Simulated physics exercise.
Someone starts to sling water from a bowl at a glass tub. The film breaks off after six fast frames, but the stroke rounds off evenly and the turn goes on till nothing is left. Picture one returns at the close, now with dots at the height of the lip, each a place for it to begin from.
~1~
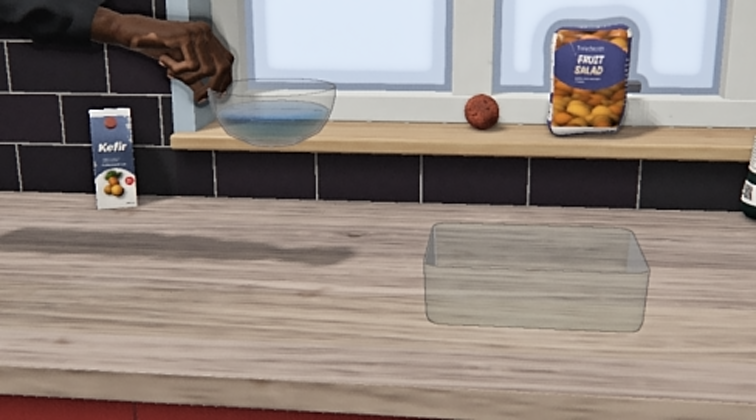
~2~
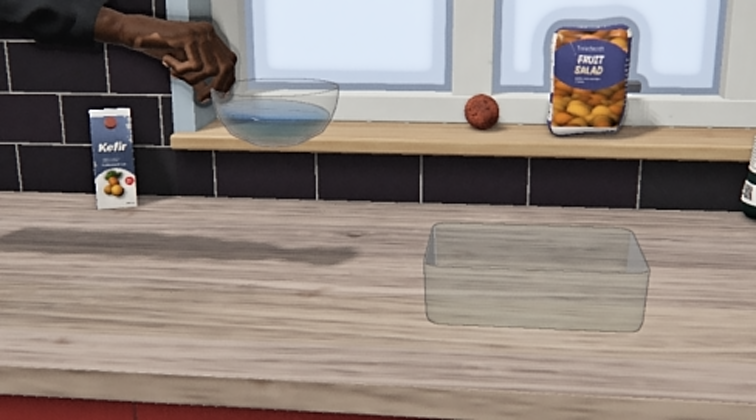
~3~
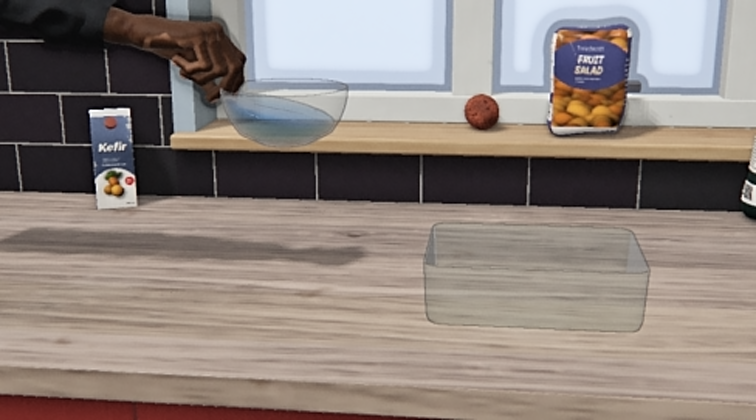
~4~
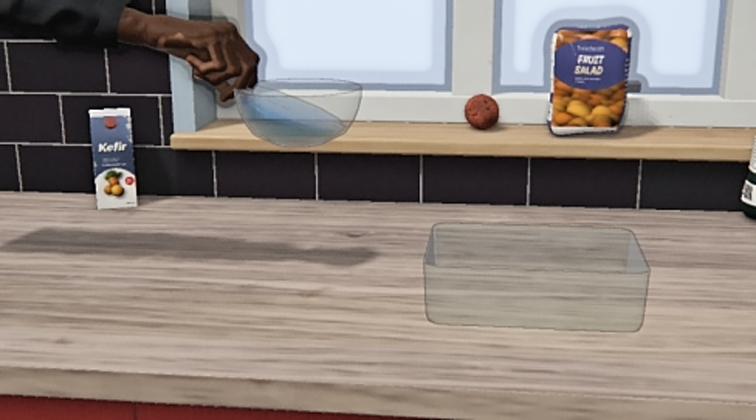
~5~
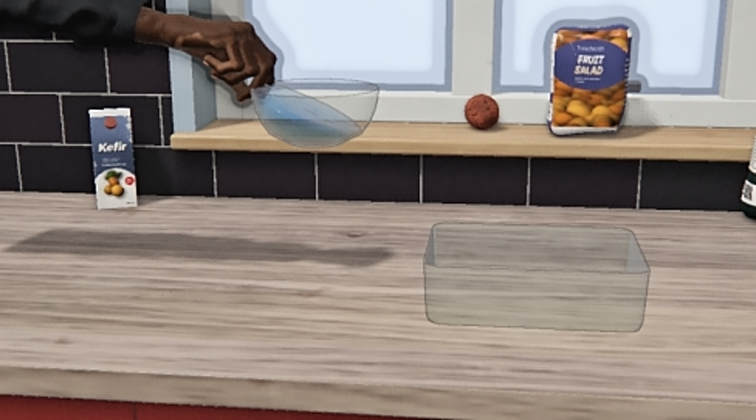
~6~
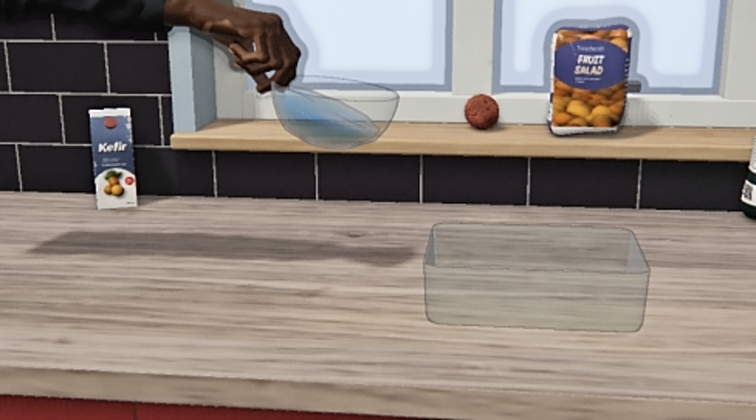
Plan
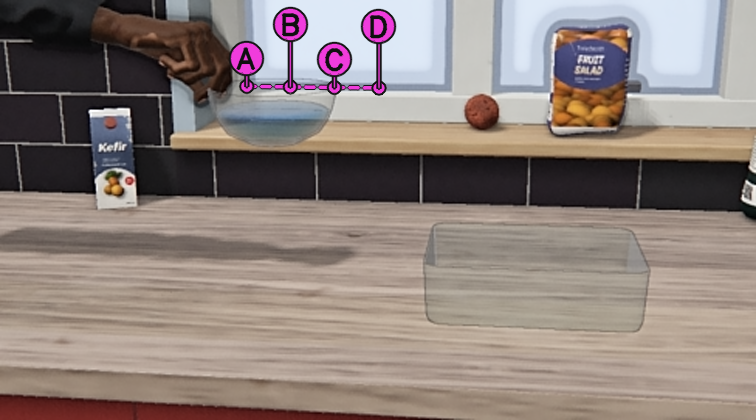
A hand moves a glass bowl of blue water rightward, and the water sloshes inside.
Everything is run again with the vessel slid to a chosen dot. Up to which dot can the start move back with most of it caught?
B.
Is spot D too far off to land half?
No, that is safe.
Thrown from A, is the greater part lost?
Yes.
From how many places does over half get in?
Three of them.
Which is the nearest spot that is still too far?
Here it is spot A.
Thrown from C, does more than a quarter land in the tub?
Yes, it does.
In magenta, A at (246, 86); B at (290, 86); C at (334, 87); D at (378, 88).
For spot A, about 35 % lands in the tub, 61 % falls short and 5 % goes beside or beyond.
For spot B, about 68 % lands in the tub, 24 % falls short and 8 % goes beside or beyond.
For spot C, about 79 % lands in the tub, 8 % falls short and 13 % goes beside or beyond.
For spot D, about 83 % lands in the tub, 6 % falls short and 11 % goes beside or beyond.
